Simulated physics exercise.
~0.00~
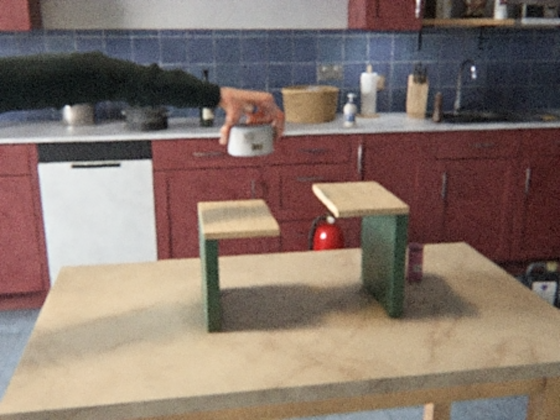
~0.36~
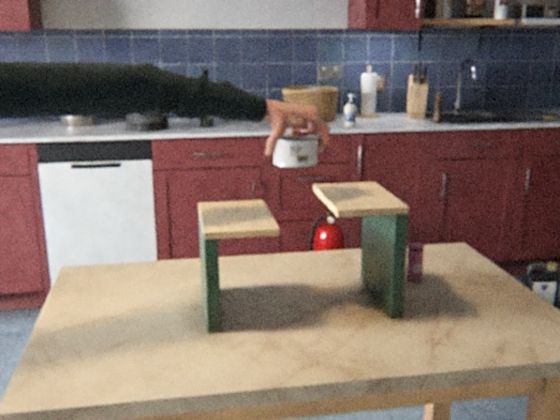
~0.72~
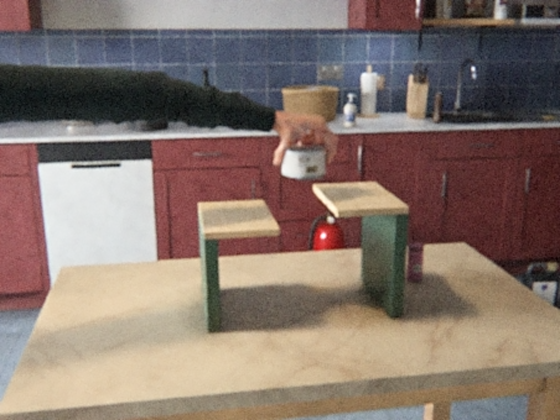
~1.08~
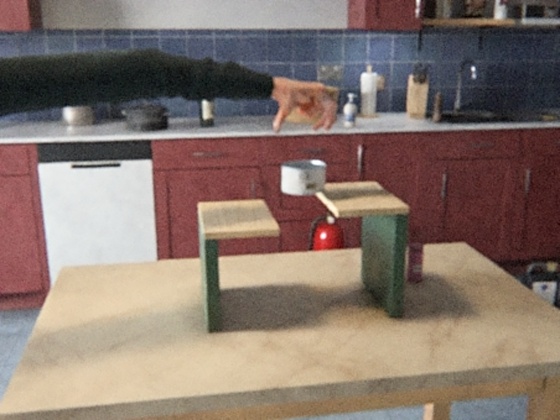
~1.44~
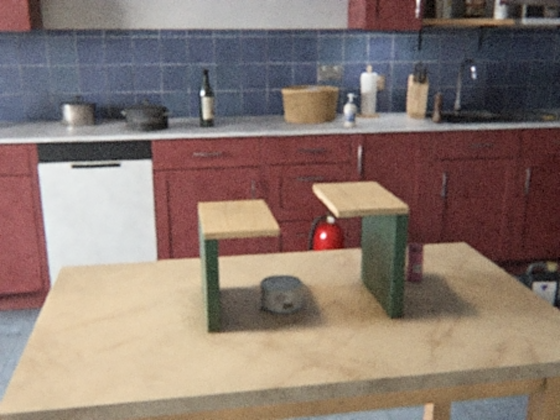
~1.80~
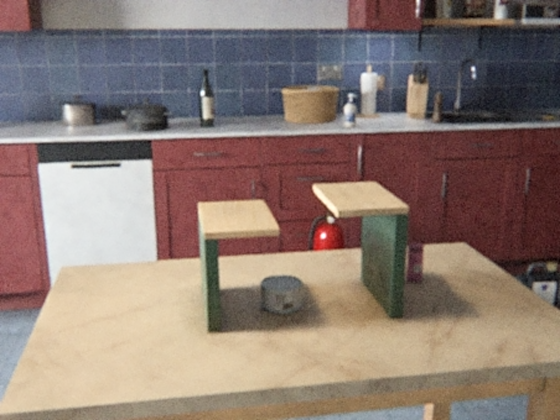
White tub carried right by a hand and released above two ledges, dropping through the gap and resting upright on the table.
